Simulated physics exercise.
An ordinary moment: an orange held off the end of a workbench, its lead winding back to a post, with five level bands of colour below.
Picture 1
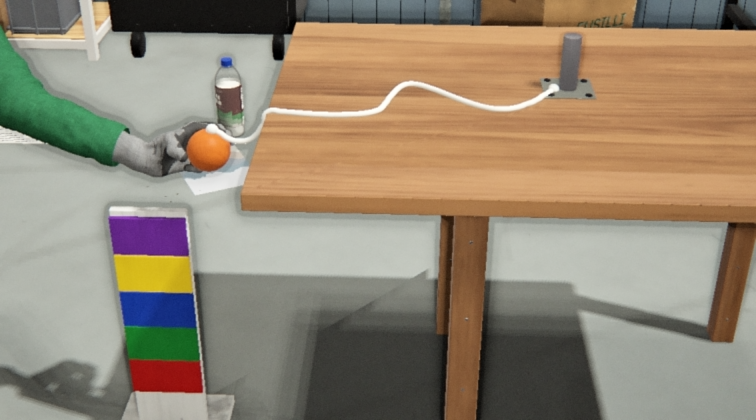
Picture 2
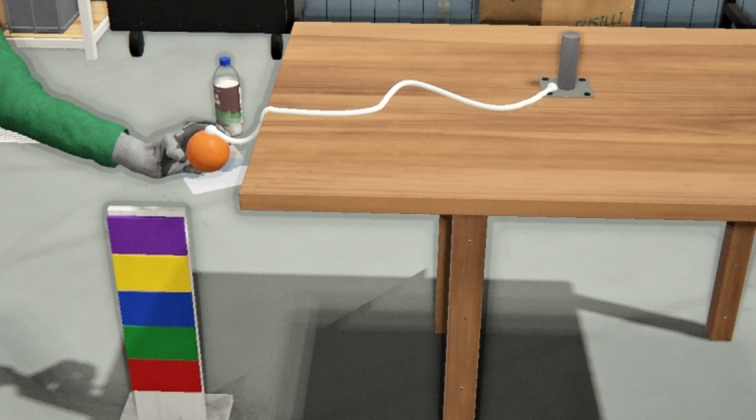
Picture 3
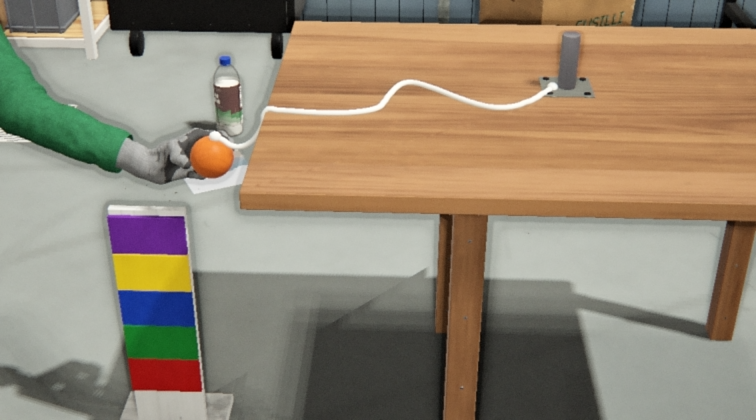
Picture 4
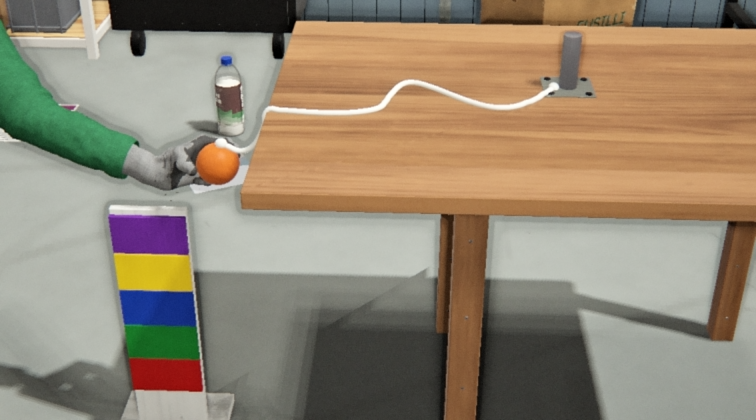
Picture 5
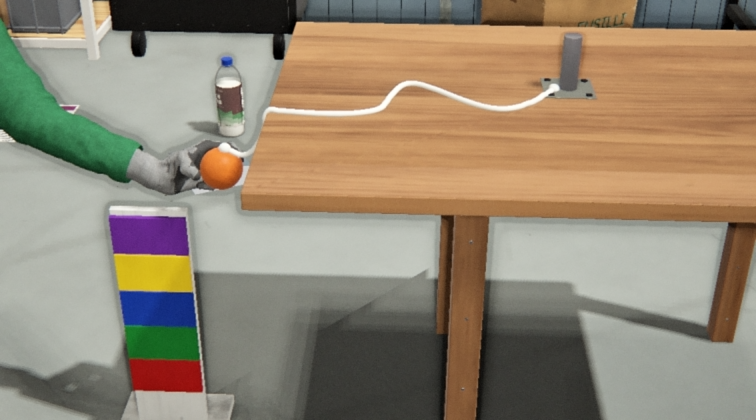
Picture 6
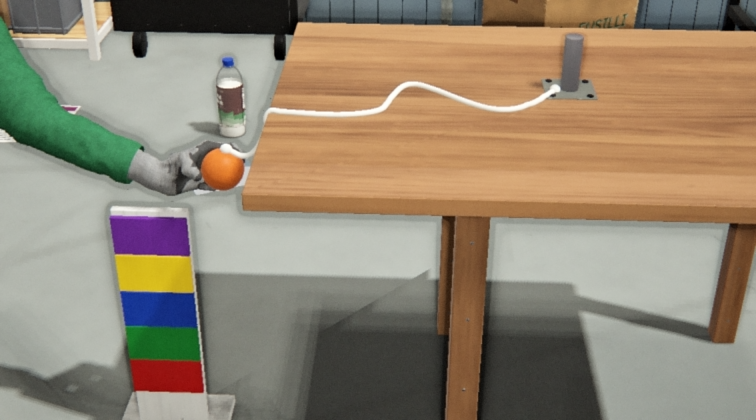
In a workshop with a pale grey floor, a wooden table is seen from slightly above. A gloved hand in a green sleeve holds an orange ball off the table's left end, its white cord winding to a grey post, with a bottle behind and a purple, yellow, blue, green and red banded board below. The hand and ball drift slightly right and down, while the view barely shifts.
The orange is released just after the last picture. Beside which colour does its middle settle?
At yellow.
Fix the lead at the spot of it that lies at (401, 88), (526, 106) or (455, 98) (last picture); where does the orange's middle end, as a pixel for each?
Try by try, around (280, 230), (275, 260) and (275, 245).
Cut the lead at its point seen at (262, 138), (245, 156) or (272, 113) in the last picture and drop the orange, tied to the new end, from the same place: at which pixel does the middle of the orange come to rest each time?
The places are (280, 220), (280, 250) and (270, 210).
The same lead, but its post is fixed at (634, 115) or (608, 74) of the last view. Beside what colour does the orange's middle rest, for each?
Try by try: Purple; purple.
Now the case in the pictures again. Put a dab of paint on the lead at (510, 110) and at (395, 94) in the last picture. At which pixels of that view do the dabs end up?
At (482, 92), then (335, 100).
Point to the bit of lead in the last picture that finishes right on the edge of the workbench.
Near (360, 114).
Early on, orange near (288, 271); level with yellow.
Midway, orange near (264, 273); level with yellow.
Finally, orange near (275, 272); level with yellow. Its centre hangs level with the yellow band.
